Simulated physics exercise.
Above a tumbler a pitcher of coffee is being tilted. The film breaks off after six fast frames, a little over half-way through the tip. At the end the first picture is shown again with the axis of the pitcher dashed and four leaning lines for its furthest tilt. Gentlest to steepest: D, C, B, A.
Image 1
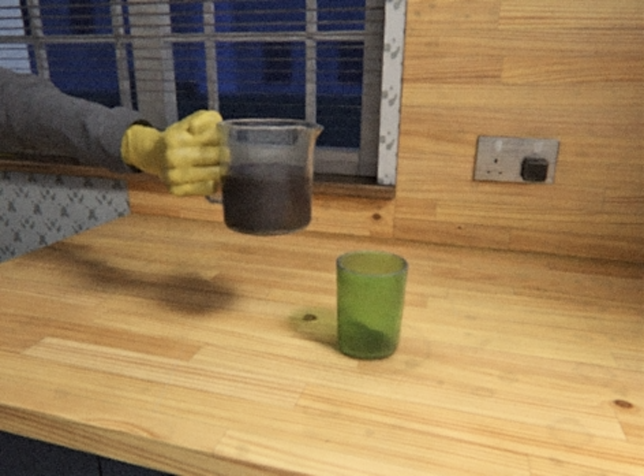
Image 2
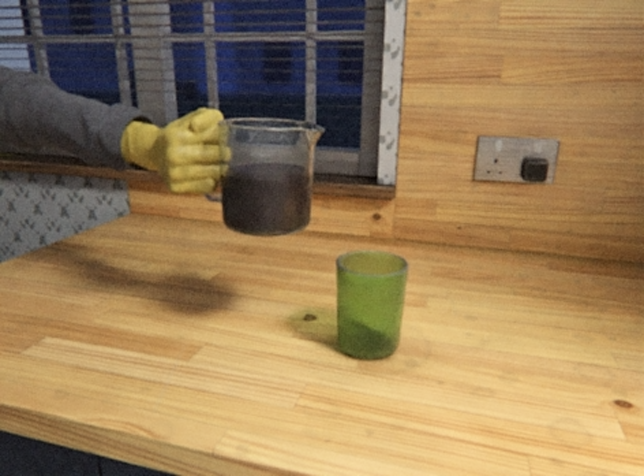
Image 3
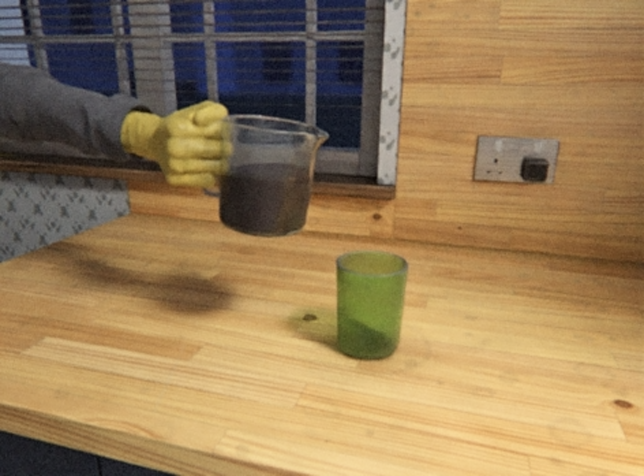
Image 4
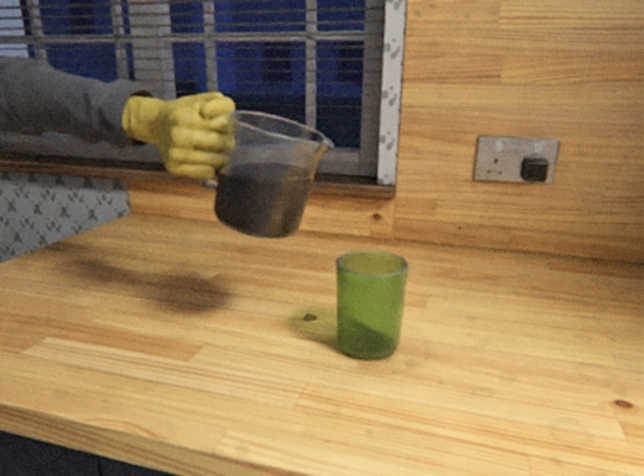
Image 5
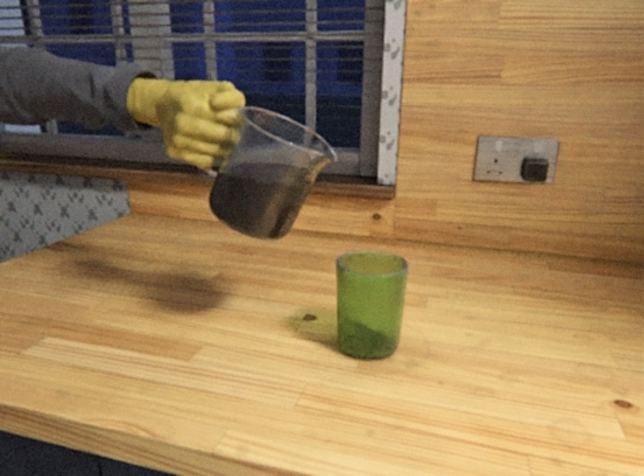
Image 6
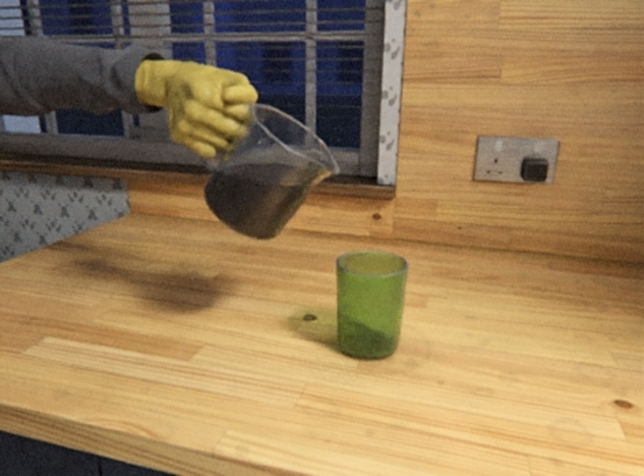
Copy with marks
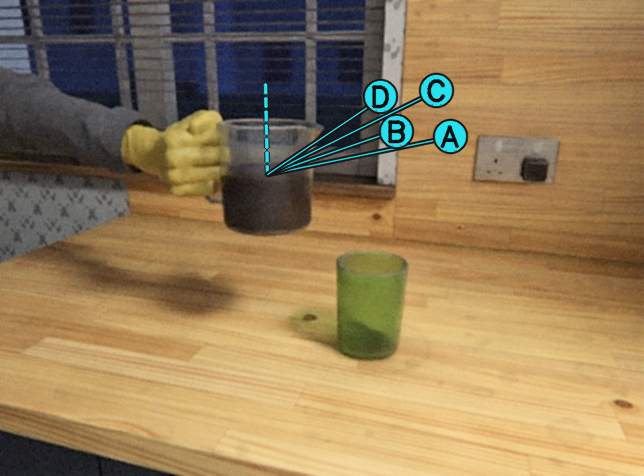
A hand in a yellow glove held a glass pitcher of dark coffee above a green tumbler on a wooden counter, then gradually tilted it to the right, with no coffee leaving the lip.
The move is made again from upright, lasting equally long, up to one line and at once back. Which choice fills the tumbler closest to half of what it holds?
Line B does it best.
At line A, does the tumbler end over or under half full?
Over half.
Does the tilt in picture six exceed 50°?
No.
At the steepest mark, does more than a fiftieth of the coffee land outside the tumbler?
No.
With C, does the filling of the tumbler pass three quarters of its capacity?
No.
On the marked copy, A at (433, 140); B at (380, 135); C at (420, 98); D at (367, 107).
If A is chosen, the tumbler ends with about 67 % of what it can hold.
If B is chosen, the tumbler ends with about 50 % of what it can hold.
If C is chosen, the tumbler ends with about 33 % of what it can hold.
If D is chosen, the tumbler ends with about 17 % of what it can hold.
